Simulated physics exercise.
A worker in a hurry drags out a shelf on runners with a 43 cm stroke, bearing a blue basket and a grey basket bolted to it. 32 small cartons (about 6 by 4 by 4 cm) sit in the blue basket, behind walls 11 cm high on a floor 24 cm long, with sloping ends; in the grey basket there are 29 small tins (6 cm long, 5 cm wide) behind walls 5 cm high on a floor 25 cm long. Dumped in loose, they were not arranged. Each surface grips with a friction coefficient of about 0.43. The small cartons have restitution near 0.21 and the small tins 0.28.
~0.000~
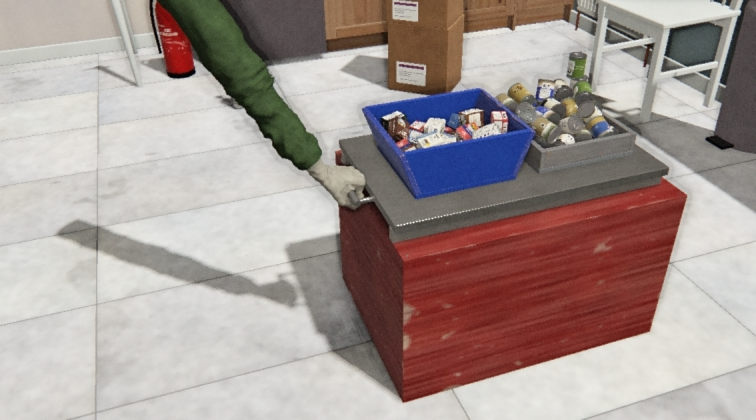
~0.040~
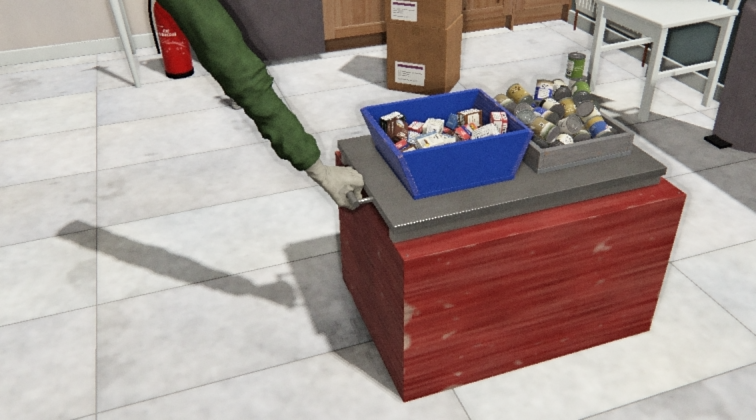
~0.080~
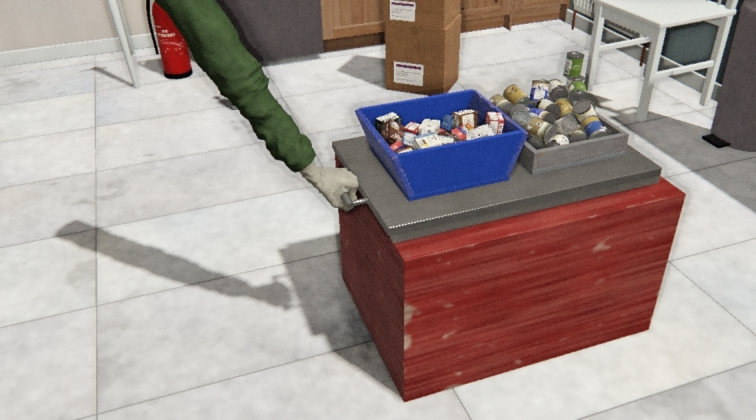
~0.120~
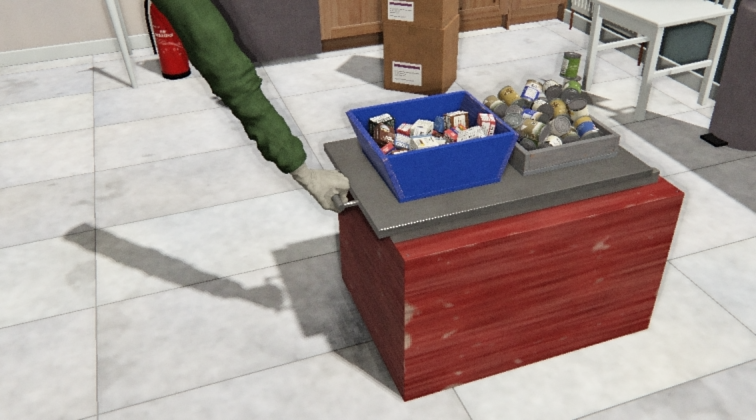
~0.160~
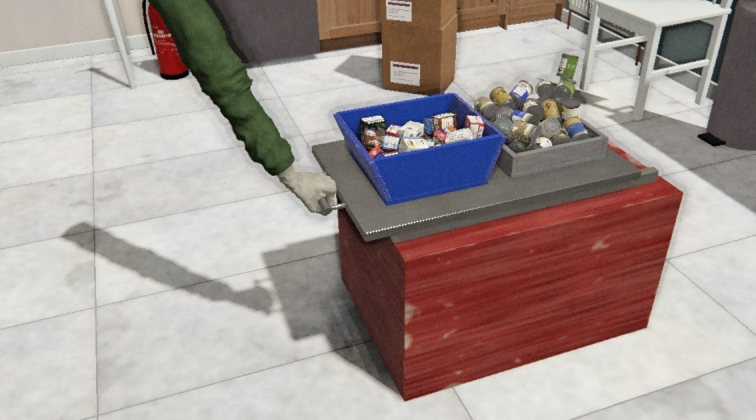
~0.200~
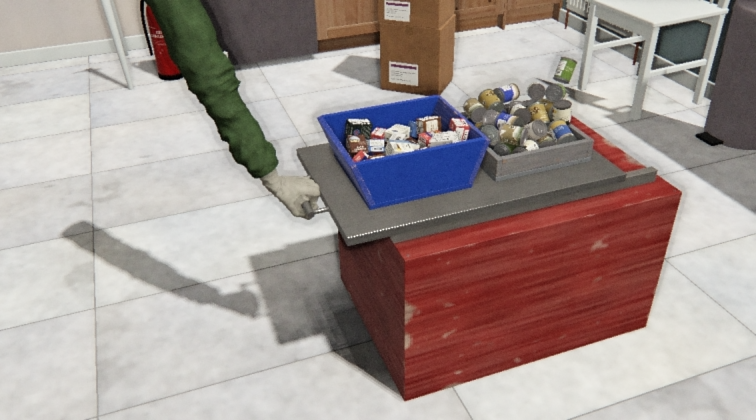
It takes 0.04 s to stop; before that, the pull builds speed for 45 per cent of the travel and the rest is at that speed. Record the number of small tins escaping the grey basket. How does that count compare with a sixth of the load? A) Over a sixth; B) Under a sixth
Answer: A.
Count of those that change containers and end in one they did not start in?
My estimate would be some 0.
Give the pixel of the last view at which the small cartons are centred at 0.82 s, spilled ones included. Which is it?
Middle: About (270, 182) px.
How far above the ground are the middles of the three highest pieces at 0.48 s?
Around 66 cm high.
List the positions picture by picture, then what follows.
In the first frame (places track the rim corner closest to us here; the camera moves round a little), grey basket (545, 150); blue basket (404, 153); 0 cm pulled; all still inside.
The second frame shows grey basket (543, 150); blue basket (402, 154); 0 cm pulled.
The third frame shows grey basket (538, 151); blue basket (397, 155); 2 cm pulled.
The fourth frame shows grey basket (529, 152); blue basket (387, 157); 4 cm pulled.
The fifth frame shows grey basket (517, 155); blue basket (373, 160); 7 cm pulled; 2 out.
The sixth frame shows grey basket (501, 158); blue basket (356, 164); 12 cm pulled; 2 out.
After 0.40 s, the runners reach their end.
After 0.48 s, the blue basket has all 32 and the grey basket is down by 6 of 29.
After 0.60 s, the blue basket has all 32 and the grey basket is down by 8 of 29.
After 0.82 s, the blue basket has all 32 and the grey basket is down by 9 of 29.
Outcome (at 1.25 s), the blue basket has all 32 and the grey basket is down by 9 of 29. Asked share, 9 of 29, 31 per cent.
